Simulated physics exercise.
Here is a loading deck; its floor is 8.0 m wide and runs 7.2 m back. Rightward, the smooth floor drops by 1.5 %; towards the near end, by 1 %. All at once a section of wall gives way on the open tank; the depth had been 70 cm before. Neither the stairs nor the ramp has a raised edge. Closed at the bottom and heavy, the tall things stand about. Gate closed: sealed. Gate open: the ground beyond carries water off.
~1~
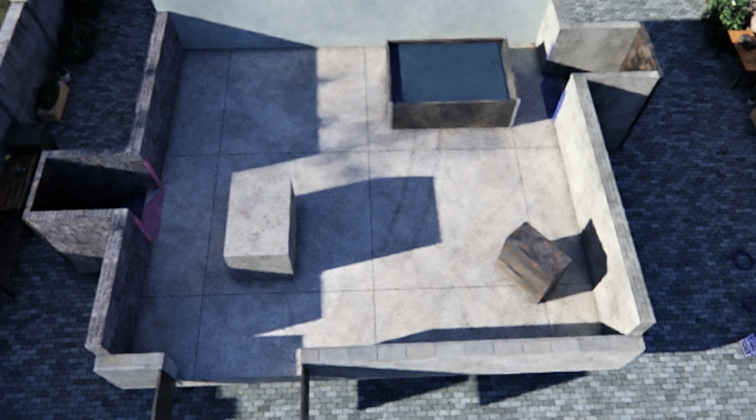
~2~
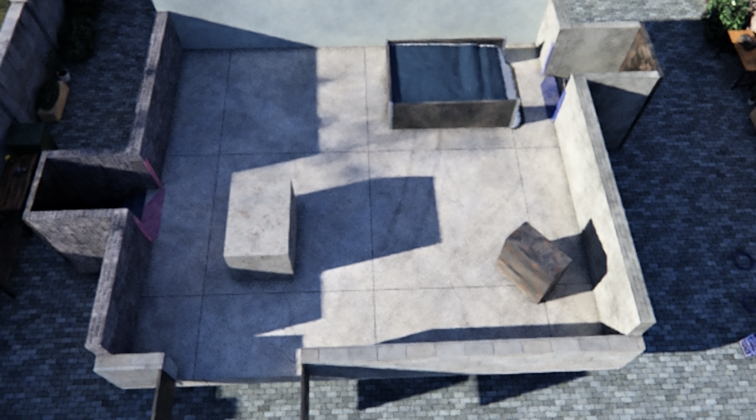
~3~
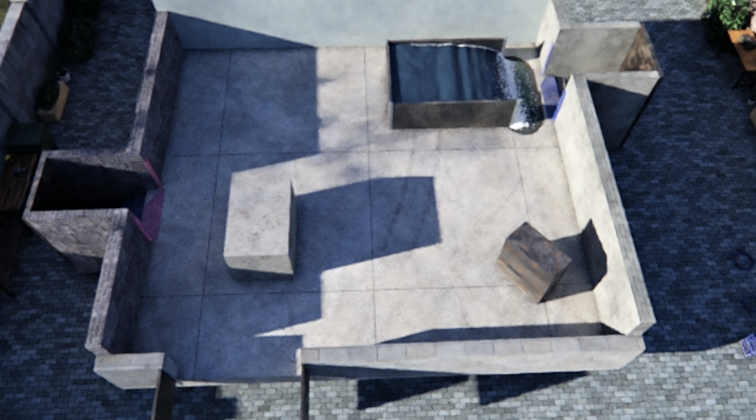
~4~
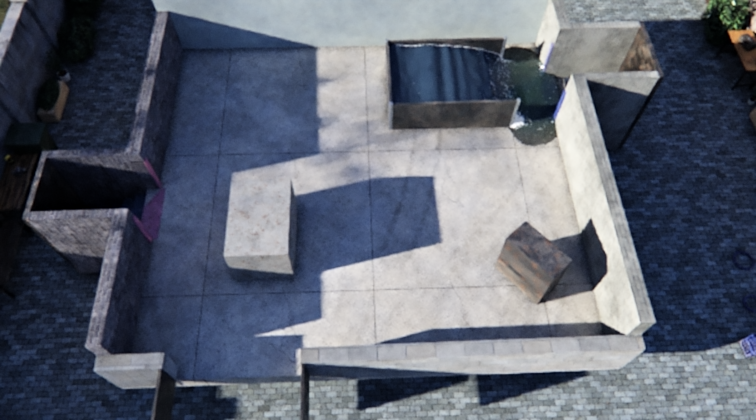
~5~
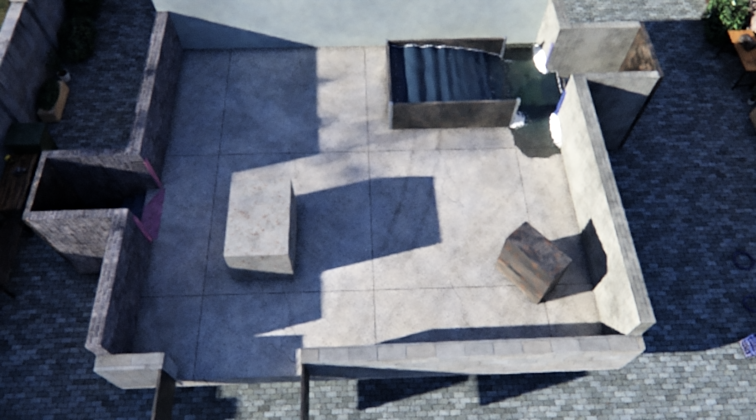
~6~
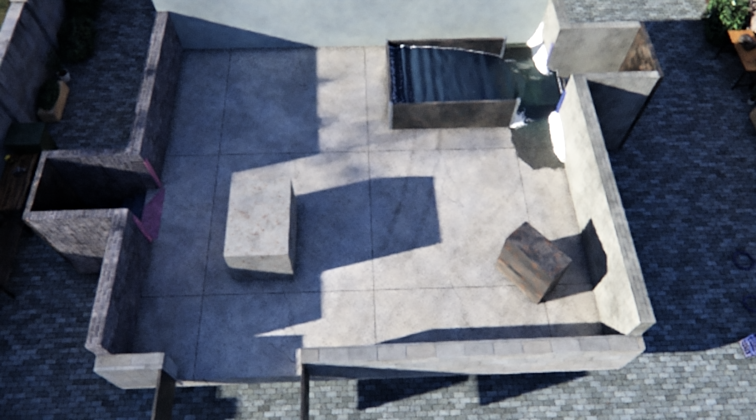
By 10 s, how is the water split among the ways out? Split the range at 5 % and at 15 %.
The gate opening gets less than 5 % of the water. The stairwell (marked pink) gets not even 5 % of the water. The down ramp (marked blue) gets above 15 % of the water.
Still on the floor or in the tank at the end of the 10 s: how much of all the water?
36 %.
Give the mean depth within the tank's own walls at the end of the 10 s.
About 2 cm.
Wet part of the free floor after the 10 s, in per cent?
About 55 per cent.
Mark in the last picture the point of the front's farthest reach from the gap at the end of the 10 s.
Point: Roughly (213, 312) in the last view.
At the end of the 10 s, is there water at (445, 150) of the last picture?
Not yet touched.
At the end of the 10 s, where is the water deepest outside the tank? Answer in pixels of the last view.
The spot is near (604, 350) in the last view.
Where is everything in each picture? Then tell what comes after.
The open tank at (450, 73) is whole and still, 70 cm deep, in the first frame.
Water pours out at (505, 87) and has run 0.9 m, to (500, 63); deepest outside 17 cm, 70 cm at the open tank's back, in the second frame.
The front is at (533, 129), 1.1 m from the gap at (505, 87); 1.1 m2 of floor is under water; 70 cm left at the back of the open tank, in the third frame.
Water pours out at (505, 88) and has run 1.4 m, to (557, 133); deepest outside 30 cm, 70 cm at the open tank's back, in the fourth frame.
The front is at (561, 150), 1.8 m from the gap at (505, 88); 2.9 m2 of floor is under water; 66 cm left at the back of the open tank, in the fifth frame.
Water pours out at (505, 89) and has run 2.1 m, to (564, 165); deepest outside 73 cm, 59 cm at the open tank's back, in the sixth frame.
A moment later water covers 10 % of the floor and is deepest (43 cm) near (534, 47); gone so far, the gate opening 0 %, the stairwell (marked pink) 0 %, the down ramp (marked blue) 17 %.
Soon after water covers 15 % of the floor and is deepest (37 cm) near (539, 70); gone so far, the gate opening 0 %, the stairwell (marked pink) 0 %, the down ramp (marked blue) 32 %.
Next water covers 25 % of the floor and is deepest (21 cm) near (604, 350); gone so far, the gate opening 0 %, the stairwell (marked pink) 0 %, the down ramp (marked blue) 47 %.
Later on water covers 45 % of the floor and is deepest (11 cm) near (604, 350); gone so far, the gate opening 0 %, the stairwell (marked pink) 0 %, the down ramp (marked blue) 58 %.
At the end water covers 55 % of the floor and is deepest (8 cm) near (604, 350); gone so far, the gate opening 0 %, the stairwell (marked pink) 0 %, the down ramp (marked blue) 63 %.
